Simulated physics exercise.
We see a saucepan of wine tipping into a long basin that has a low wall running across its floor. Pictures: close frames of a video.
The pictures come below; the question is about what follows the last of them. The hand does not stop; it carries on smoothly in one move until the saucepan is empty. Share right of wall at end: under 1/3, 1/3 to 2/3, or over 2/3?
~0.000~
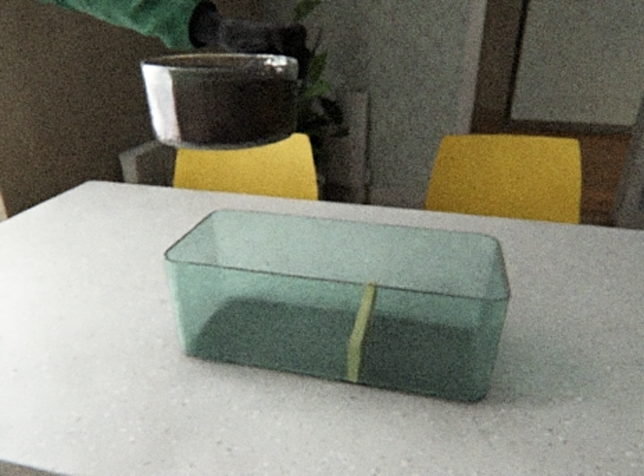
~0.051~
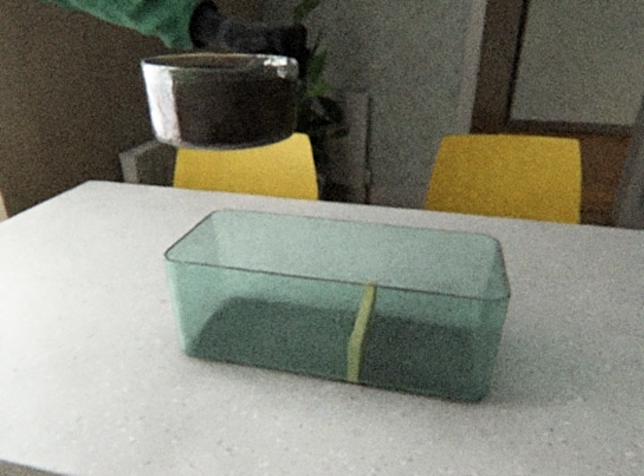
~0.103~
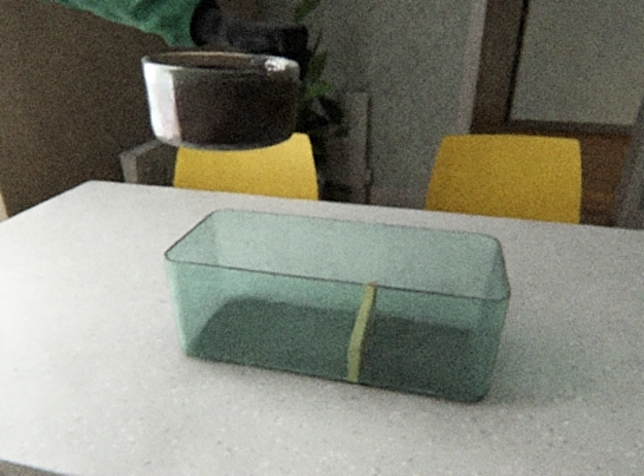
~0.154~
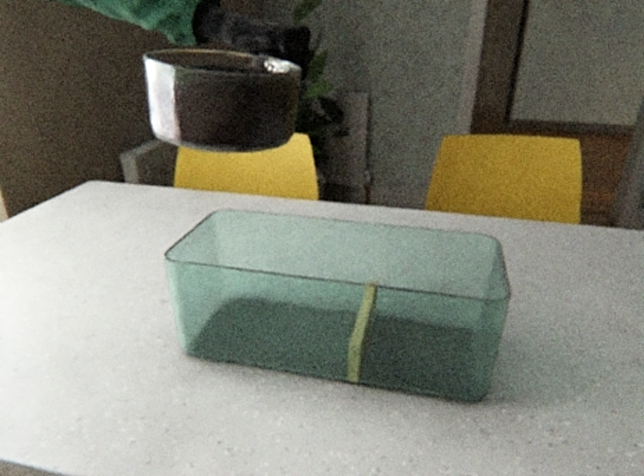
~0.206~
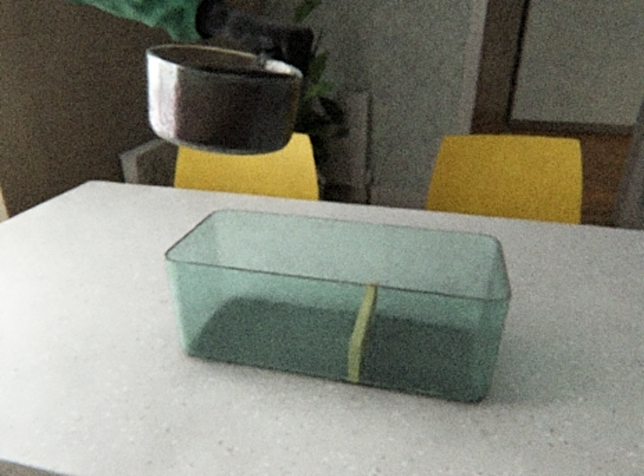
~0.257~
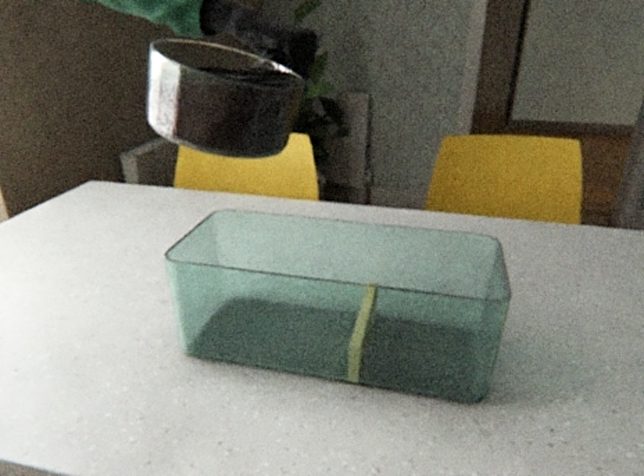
The portion right of the wall will reach one third yet stay within two thirds.
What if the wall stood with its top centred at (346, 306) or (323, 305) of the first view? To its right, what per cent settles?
Roughly 65 % and 80 %.
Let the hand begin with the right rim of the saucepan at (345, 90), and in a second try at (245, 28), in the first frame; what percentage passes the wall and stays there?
75 % and 5 %.
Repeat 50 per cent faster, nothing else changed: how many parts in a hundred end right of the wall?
It works out near 35 %.
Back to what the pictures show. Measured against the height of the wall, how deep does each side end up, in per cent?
The left side sits at 40 per cent and the right side at 50.
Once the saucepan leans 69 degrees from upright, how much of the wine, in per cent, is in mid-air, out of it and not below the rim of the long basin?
35 %.
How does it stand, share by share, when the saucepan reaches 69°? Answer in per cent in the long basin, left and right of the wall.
Left side: 5 in a hundred; right side: 10 in a hundred.
A moment on, the saucepan is tipped part way and 49 per cent is still to pour, 6 is left of the wall and 8 right of it.
Next, the saucepan is tipped on its side and 10 per cent is still to pour, 33 is left of the wall and 47 right of it.
Then the saucepan is tipped on its side and 1 per cent is still to pour, 49 is left of the wall and 47 right of it.
Later the saucepan is tipped on its side and 0 per cent is still to pour, 52 is left of the wall and 47 right of it.
In the end 52 per cent lies left of the wall, 47 right of it and 1 outside.
